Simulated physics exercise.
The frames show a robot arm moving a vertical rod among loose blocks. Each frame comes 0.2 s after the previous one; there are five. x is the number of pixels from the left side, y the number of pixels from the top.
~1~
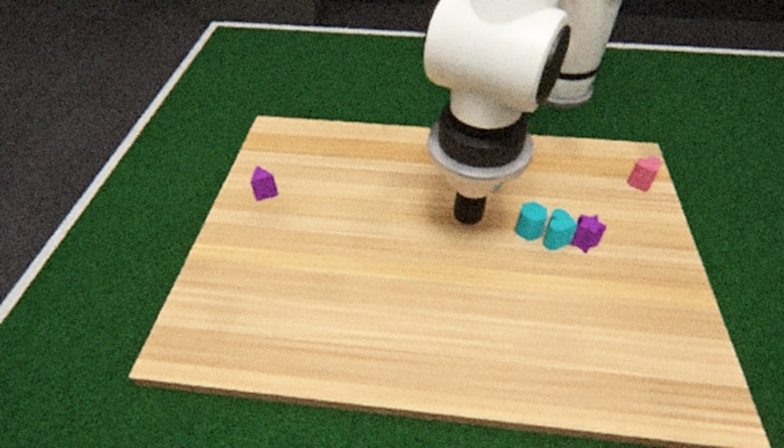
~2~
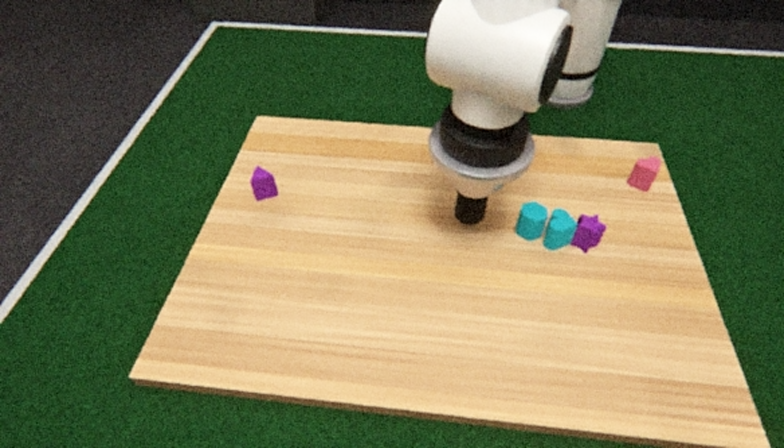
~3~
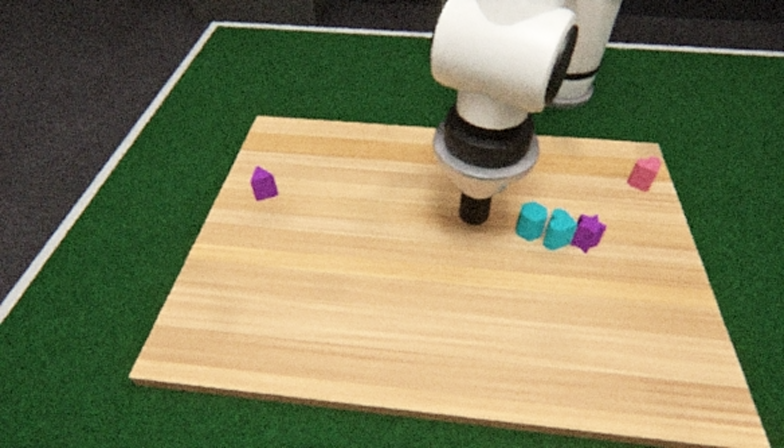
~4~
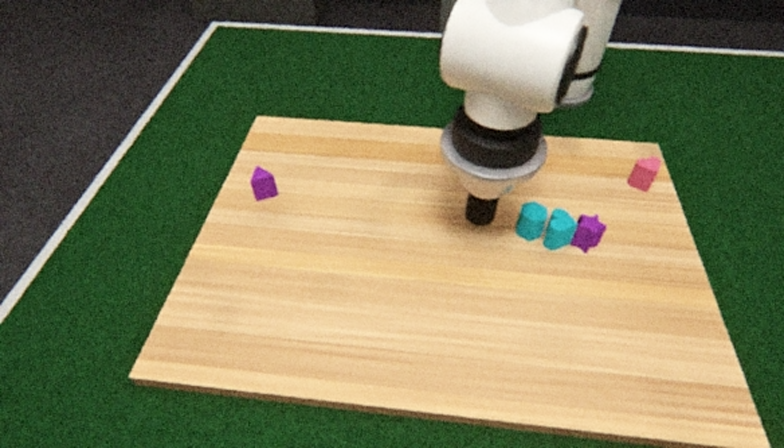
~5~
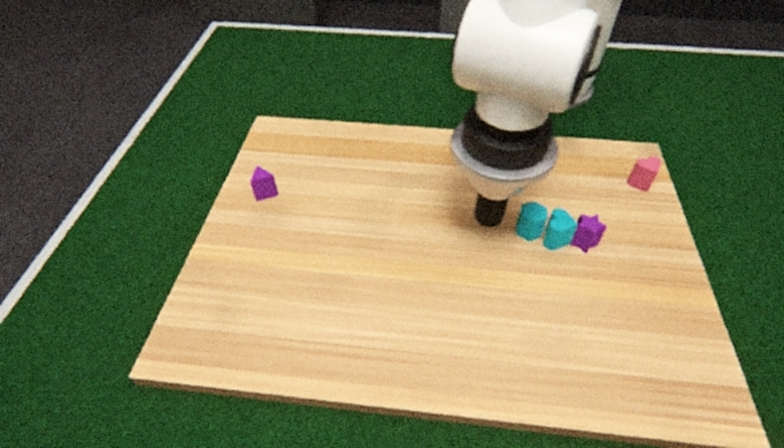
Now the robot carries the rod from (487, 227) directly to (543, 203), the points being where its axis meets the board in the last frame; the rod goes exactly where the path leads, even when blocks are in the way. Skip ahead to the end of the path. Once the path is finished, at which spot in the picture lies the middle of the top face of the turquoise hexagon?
If I read the scene right, the answer is (555, 205).
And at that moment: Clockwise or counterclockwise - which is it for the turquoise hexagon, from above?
Prediction: Clockwise.
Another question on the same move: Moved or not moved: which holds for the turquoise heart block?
It is moved from its place.
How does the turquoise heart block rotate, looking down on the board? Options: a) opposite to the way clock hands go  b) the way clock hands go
I choose b.
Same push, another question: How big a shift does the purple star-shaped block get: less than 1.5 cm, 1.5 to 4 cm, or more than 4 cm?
By the end of the path, it will have gone short of 1.5 cm.
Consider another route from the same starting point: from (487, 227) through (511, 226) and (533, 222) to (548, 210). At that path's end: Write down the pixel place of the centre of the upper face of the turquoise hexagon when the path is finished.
If I read the scene right, the answer is (579, 205).
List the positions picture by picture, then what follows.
The first picture shows lower end of the rod (468, 214), tops of blocks, turquoise hexagon (535, 210), turquoise heart block (563, 219), purple star-shaped block (592, 222).
The second picture shows rod (469, 214), blocks as before.
The third picture shows rod (473, 214), blocks as before.
The fourth picture shows rod (480, 215), blocks as before.
The fifth picture shows rod (489, 216), turquoise hexagon (535, 210), turquoise heart block (563, 219), purple star-shaped block (592, 222).
On the path given first. Halfway along, rod (519, 204); turquoise hexagon (546, 208), turned 30° clockwise; turquoise heart block (567, 221), turned 15° clockwise.
At the end, rod (547, 192); turquoise hexagon (555, 205), turned 55° clockwise; turquoise heart block (571, 221), turned 40° clockwise; purple star-shaped block (596, 225).
